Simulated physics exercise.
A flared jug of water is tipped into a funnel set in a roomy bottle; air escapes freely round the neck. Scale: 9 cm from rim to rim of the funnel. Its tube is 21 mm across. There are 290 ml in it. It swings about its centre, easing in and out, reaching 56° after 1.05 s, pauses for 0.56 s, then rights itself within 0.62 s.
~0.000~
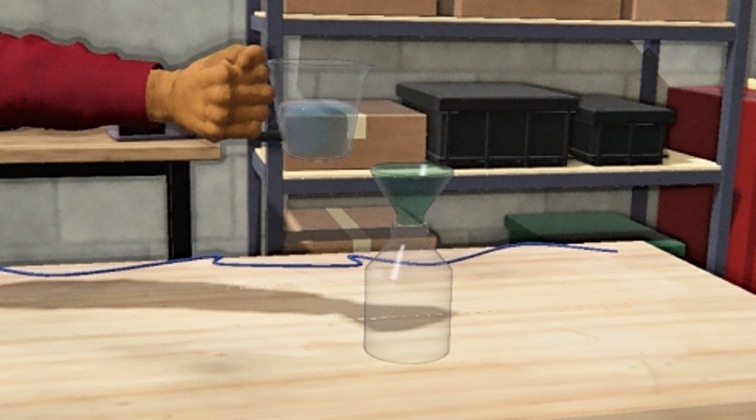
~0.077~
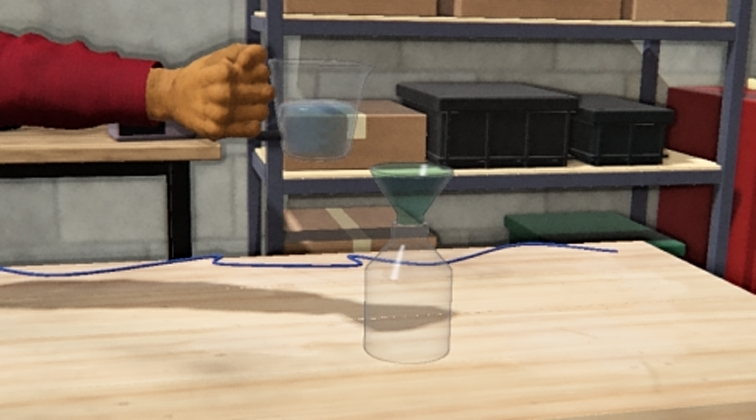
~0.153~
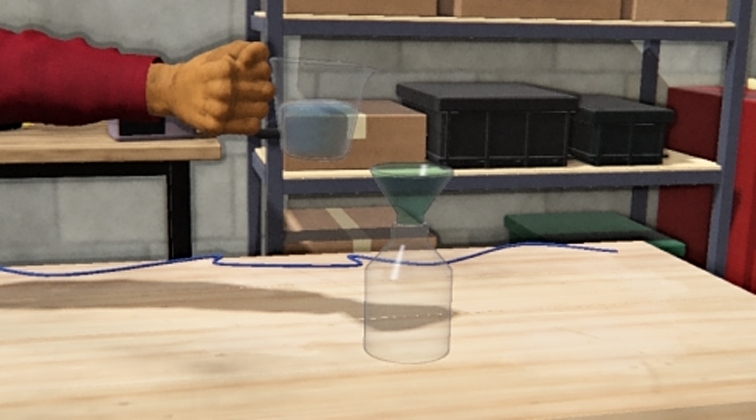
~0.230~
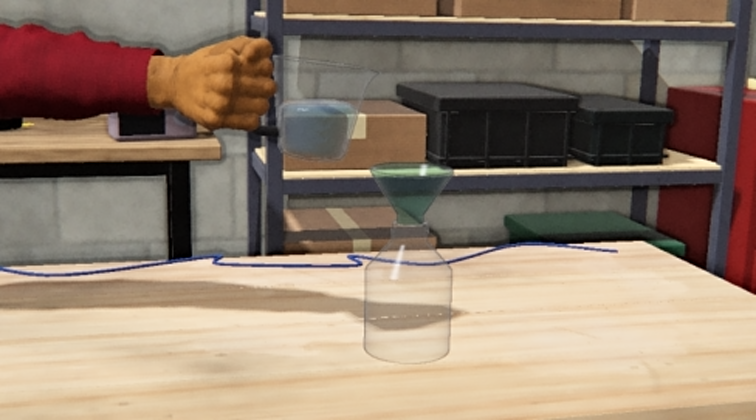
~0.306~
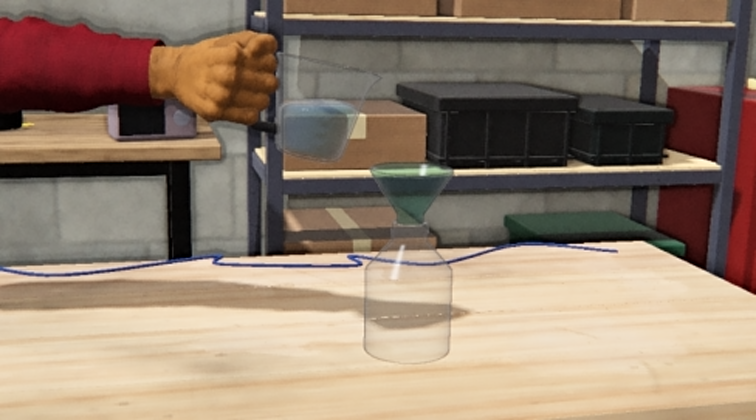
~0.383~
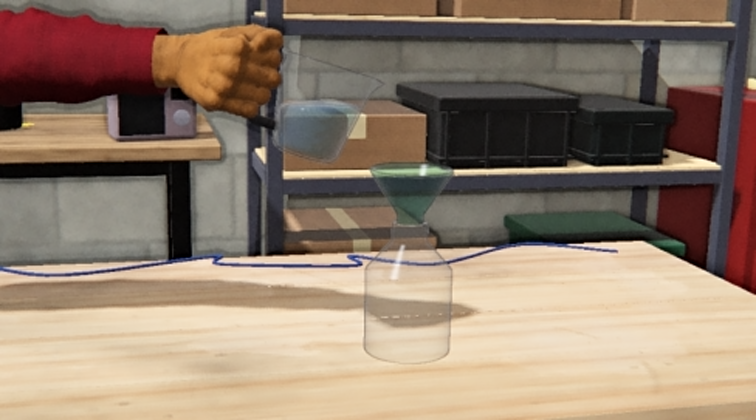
A gloved hand in a red sleeve gradually tilting a clear jug of water rightward above a green funnel in a bottle.
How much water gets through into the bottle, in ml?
About 110 ml.
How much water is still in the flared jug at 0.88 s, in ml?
About 280 ml.
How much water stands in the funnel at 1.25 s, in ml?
About 20 ml.
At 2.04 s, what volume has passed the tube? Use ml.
Close to 110 ml.
After 0.88 s the tilt is 52° and 0 ml has passed the tube, 0 ml is in the funnel, 280 ml in the flared jug and 0 ml has missed.
After 1.25 s the tilt is 56° and 35 ml has passed the tube, 20 ml is in the funnel, 220 ml in the flared jug and 0 ml has missed.
After 1.63 s the tilt is 56° and 90 ml has passed the tube, 5 ml is in the funnel, 185 ml in the flared jug and 0 ml has missed.
After 2.04 s the tilt is 12° and 110 ml has passed the tube, 0 ml is in the funnel, 180 ml in the flared jug and 0 ml has missed.
In the end 110 ml has passed the tube, 0 ml is in the funnel, 180 ml in the flared jug and 0 ml has missed.
